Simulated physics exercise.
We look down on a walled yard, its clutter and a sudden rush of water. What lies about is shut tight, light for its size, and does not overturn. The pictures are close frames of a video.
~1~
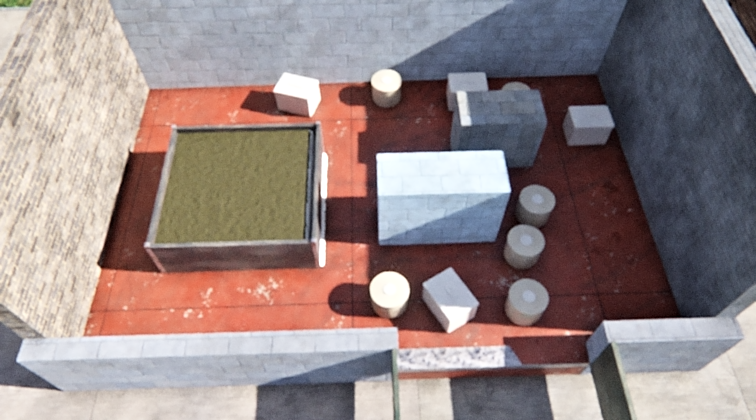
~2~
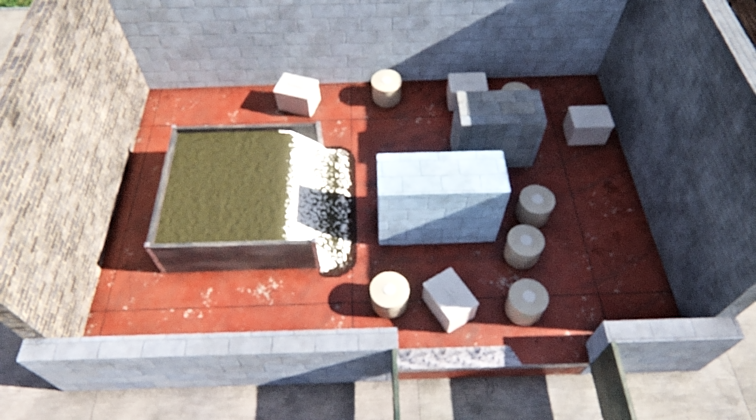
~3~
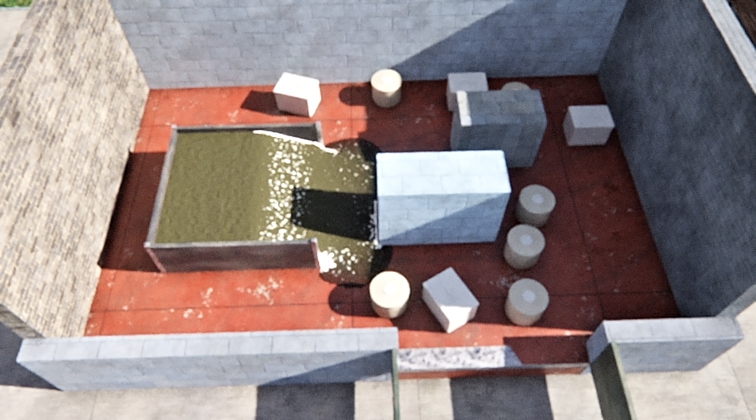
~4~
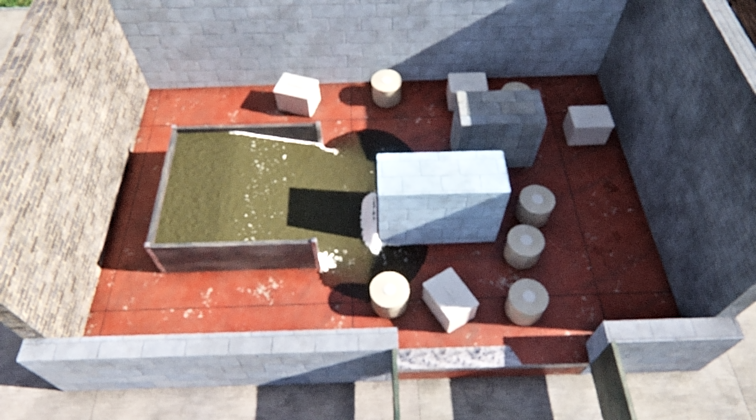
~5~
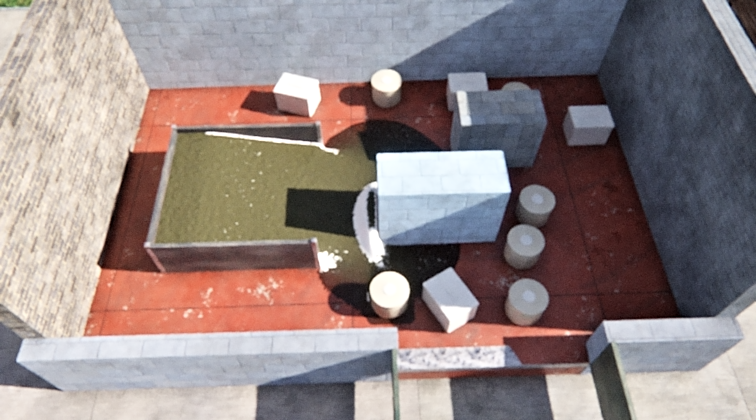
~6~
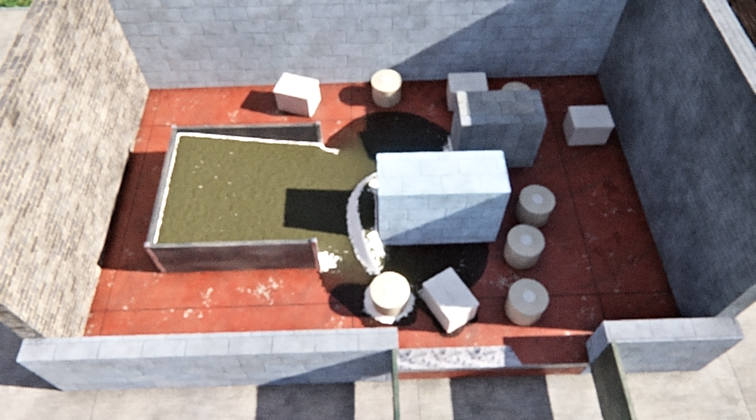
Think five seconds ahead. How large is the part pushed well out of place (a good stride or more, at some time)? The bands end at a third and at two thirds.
It is at least two thirds.
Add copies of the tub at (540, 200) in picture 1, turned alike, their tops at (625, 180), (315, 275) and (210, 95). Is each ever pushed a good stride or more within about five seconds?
In turn: Moved that far, no, short of that.
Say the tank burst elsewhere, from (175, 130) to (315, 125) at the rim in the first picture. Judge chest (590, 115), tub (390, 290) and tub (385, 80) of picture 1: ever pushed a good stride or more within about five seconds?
One after the other: Yes, short of that, pushed that far.
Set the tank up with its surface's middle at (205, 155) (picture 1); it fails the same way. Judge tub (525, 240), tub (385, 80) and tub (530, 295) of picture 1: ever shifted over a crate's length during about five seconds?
In that order: Never so far, moved that far, no.
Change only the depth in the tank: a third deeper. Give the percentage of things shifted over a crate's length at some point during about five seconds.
Roughly 90 per cent.
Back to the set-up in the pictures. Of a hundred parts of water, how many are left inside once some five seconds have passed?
Some 86 per cent.
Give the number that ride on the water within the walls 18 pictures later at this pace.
I count 6.
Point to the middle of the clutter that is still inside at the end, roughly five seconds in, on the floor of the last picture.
Around (507, 193).
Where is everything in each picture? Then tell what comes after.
A tub at (390, 289) rests on the ground; a chest at (468, 82), on the bottom; 0 of 10 have shifted, in the first picture.
A tub at (390, 289), on the bottom; a chest at (468, 82) rests on the ground; 0 of 10 have shifted, in the second picture.
A tub at (390, 289) rests on the ground; a chest at (468, 82), on the bottom; 0 of 10 have shifted, in the third picture.
A tub at (390, 289) rests on the ground; a chest at (468, 82), on the bottom; 0 of 10 have shifted, in the fourth picture.
A tub at (390, 289) rests on the ground; a chest at (468, 82), on the bottom; 0 of 10 have shifted, in the fifth picture.
A tub at (390, 290) rests on the ground; a chest at (468, 82) rests on the ground; 0 of 10 have shifted, in the sixth picture.
A moment on, 0 of 10 are well off their spots; 0 afloat.
Next, 4 of 10 are well off their spots; 2 afloat.
Later, 8 of 10 are well off their spots; 6 afloat.
In the end, 8 of 10 are well off their spots, and 9 have been at some point; 6 afloat.
